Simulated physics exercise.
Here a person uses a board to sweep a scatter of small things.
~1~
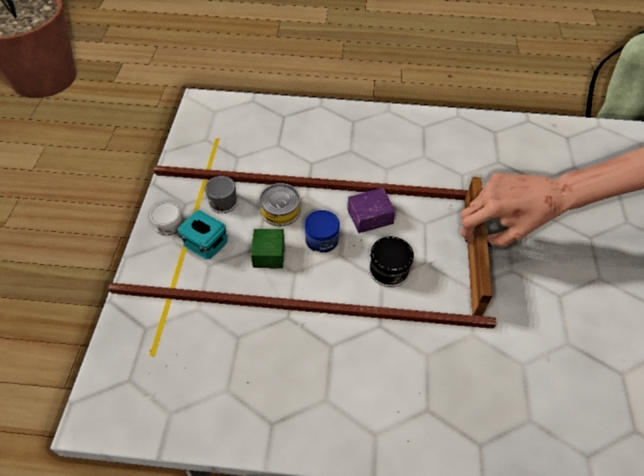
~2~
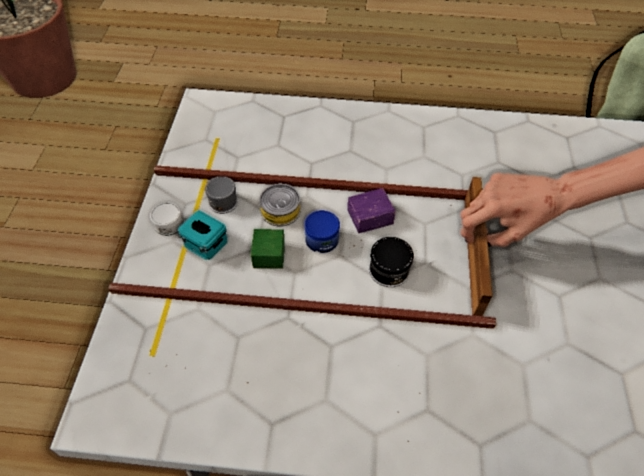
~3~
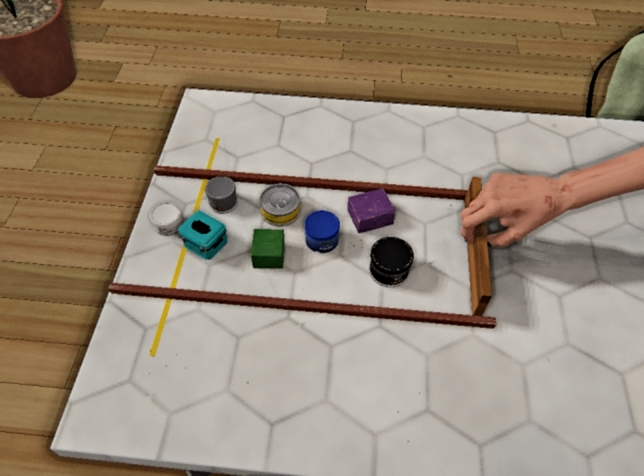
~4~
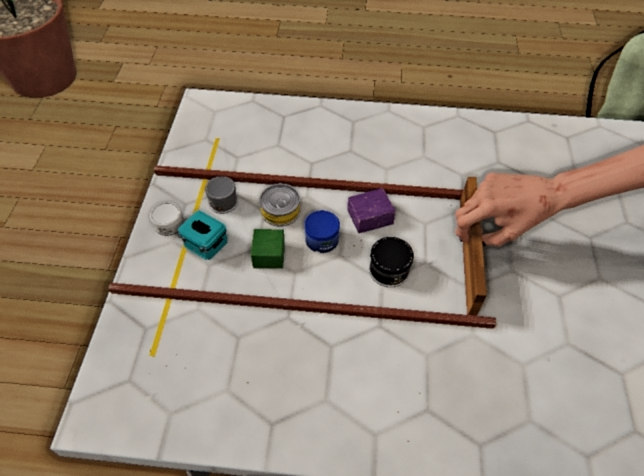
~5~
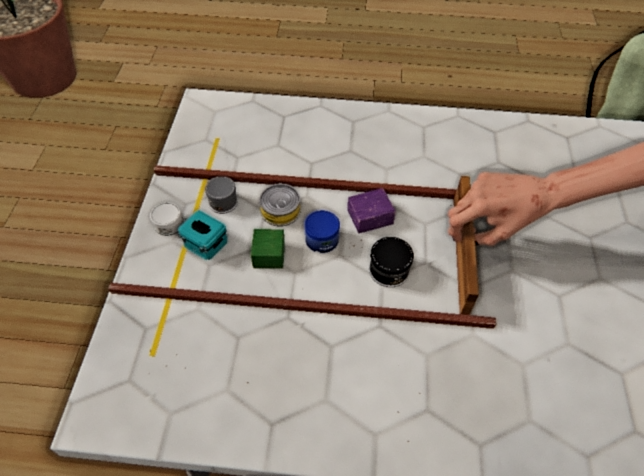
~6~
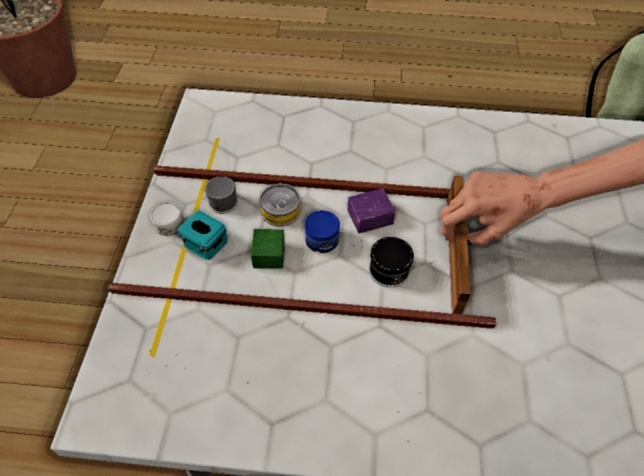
A hand held a wooden board upright at the right end of two dark red rails, then slid it slightly left toward the scattered small pots and blocks, which all stayed still.
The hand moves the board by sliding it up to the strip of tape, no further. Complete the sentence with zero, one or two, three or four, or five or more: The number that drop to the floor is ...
The number that drop to the floor is three or four.
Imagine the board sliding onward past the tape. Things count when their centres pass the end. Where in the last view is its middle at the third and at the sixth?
It sits near (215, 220), and then near (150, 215).
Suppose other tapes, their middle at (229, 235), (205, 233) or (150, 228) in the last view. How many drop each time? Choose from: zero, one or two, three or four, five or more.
So, taking them in turn, I'd give either one or two; 3 or 4; five or over.
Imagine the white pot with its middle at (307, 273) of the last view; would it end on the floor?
It stays put.
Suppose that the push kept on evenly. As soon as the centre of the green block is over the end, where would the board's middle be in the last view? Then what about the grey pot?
About (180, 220), and (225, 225) for the other.
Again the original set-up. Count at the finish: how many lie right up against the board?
The count in contact is 3.
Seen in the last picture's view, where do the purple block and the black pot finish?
The purple block finishes at (181, 189); the black pot finishes at (161, 243).
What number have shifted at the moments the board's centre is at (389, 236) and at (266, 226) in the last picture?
2, then 8.
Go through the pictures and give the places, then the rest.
The first picture shows white pot (167, 219); turquoise case (204, 236); grey pot (222, 195); board (477, 244); tape (190, 232).
The second picture shows turquoise case (204, 236); green block (268, 249).
The third picture shows grey pot (222, 195); purple block (371, 211).
The fourth picture shows white pot (167, 219); black pot (391, 262).
The fifth picture shows turquoise case (204, 236); blue tub (322, 232).
The sixth picture shows white pot (167, 219); turquoise case (204, 236); grey pot (222, 195); board (458, 242); tape (190, 232).
Soon after, none off yet; white pot at rest near (167, 219); turquoise case at rest near (204, 236); grey pot at rest near (222, 195).
At rest, the number that fall off is three or four; fallen, grey pot, turquoise case and white pot.
